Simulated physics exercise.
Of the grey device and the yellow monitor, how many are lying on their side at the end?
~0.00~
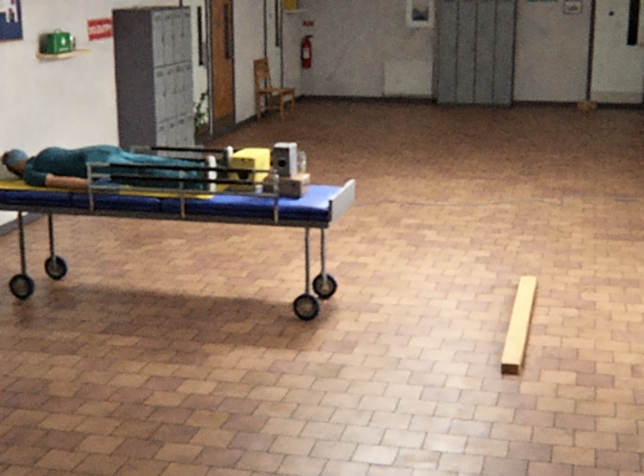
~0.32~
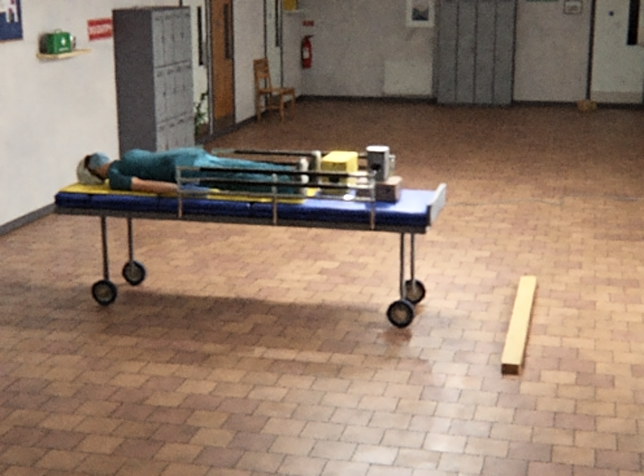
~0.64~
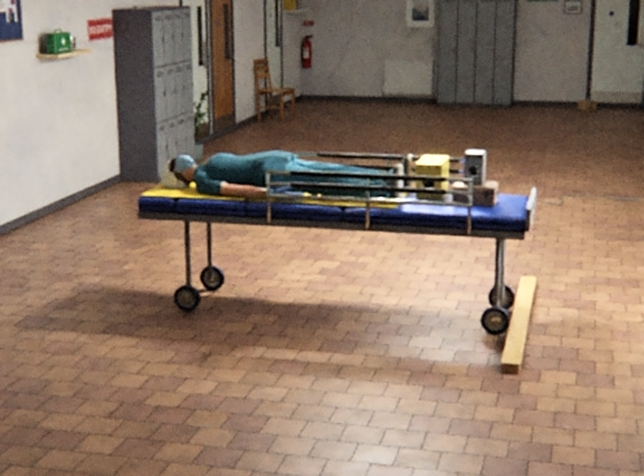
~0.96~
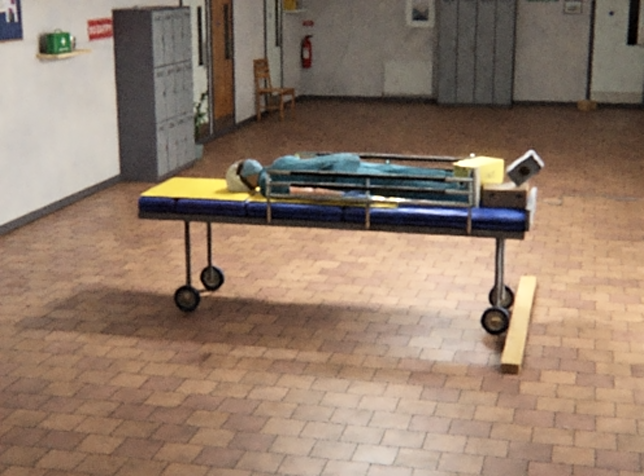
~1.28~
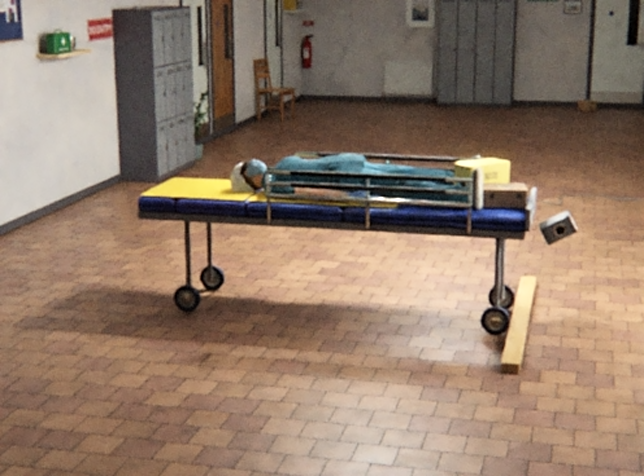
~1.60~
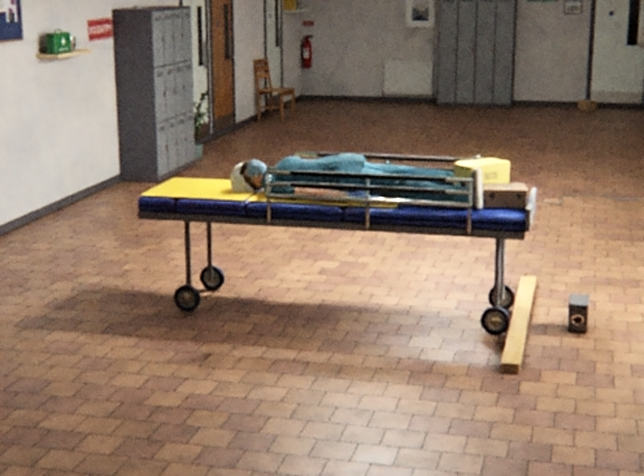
Neither of them is lying on its side at the end. The yellow monitor is still upright on the trolley, and the grey device, though it has fallen to the floor, is not on its side.
